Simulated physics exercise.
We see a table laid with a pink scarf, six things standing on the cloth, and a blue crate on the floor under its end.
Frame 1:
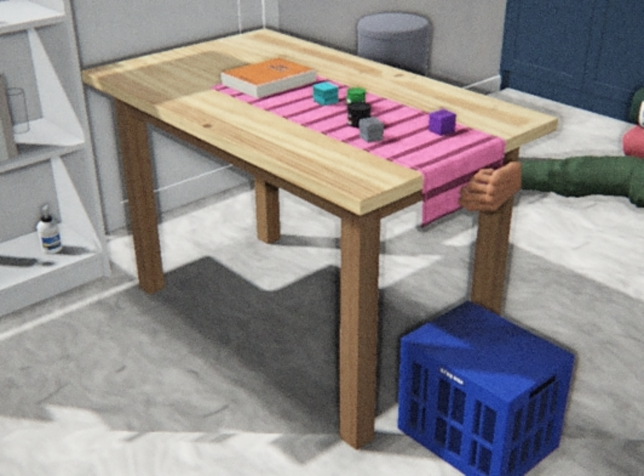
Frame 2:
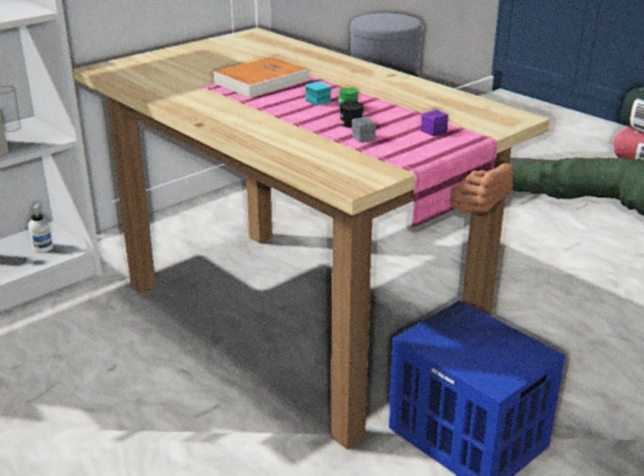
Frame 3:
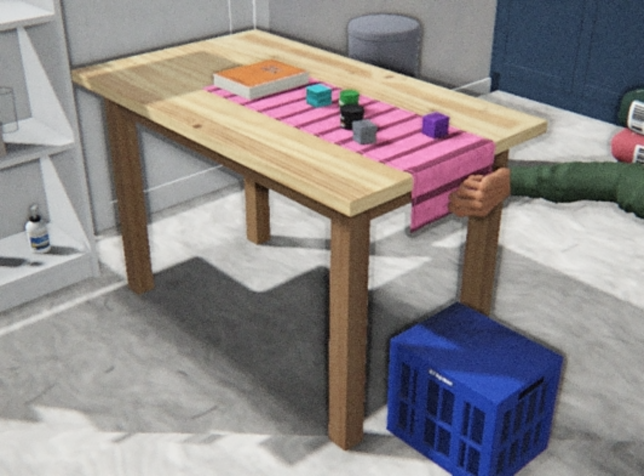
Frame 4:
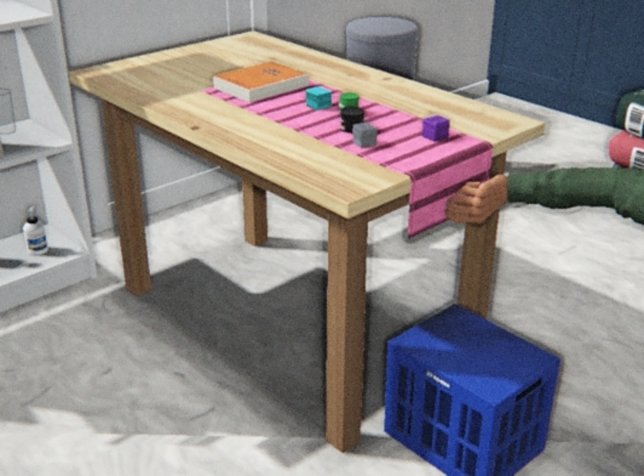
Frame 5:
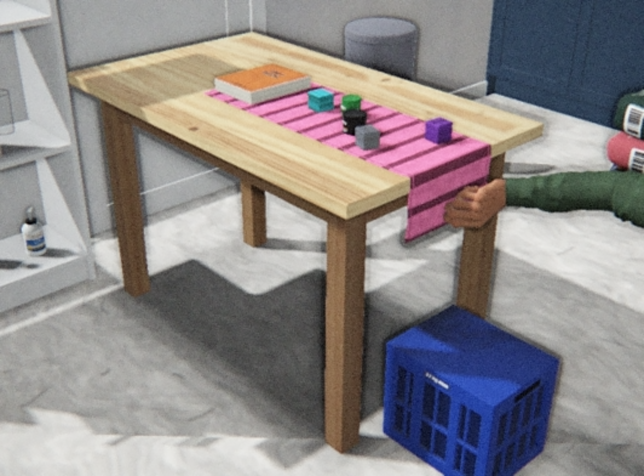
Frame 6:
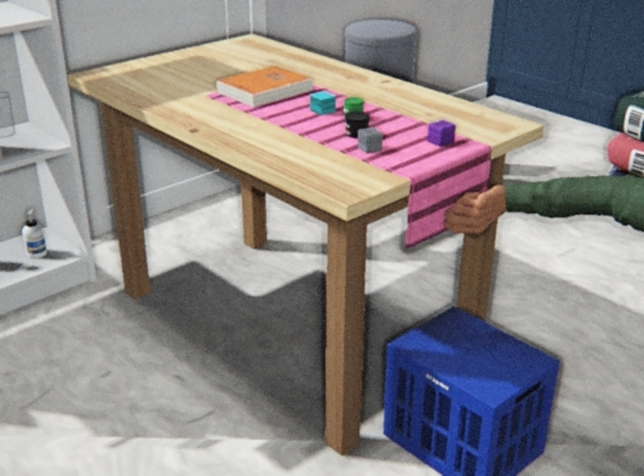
A hand in a green sleeve slowly pulled a pink scarf a little way down over the end of a wooden table, and the small cubes, pots and orange book on it shifted slightly along.
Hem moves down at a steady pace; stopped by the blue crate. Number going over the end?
Three.
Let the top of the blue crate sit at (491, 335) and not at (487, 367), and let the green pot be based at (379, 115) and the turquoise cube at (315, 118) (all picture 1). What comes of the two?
The green pot stays aboard, and the turquoise cube stays aboard.
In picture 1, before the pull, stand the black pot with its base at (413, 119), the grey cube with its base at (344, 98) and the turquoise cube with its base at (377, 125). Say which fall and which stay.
Here's how it goes: The black pot ends up down, the grey cube makes it through, and the turquoise cube ends up down.
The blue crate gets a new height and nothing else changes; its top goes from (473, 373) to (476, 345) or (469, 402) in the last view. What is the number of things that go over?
If so, 2 and 4.
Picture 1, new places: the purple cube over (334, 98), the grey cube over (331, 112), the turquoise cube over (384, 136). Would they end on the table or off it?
The purple cube stays put; the grey cube stays put; the turquoise cube ends up off.
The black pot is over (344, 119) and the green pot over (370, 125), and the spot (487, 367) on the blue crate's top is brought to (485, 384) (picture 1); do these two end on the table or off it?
The black pot goes over, the green pot comes down.
Soon after, hem near (445, 267); purple cube gone.
Then, hem near (443, 302); purple cube and grey cube gone.
Further on, hem on the crate; purple cube, grey cube and black pot gone.
At rest, hem on the crate; purple cube, grey cube and black pot gone. The answer is three.
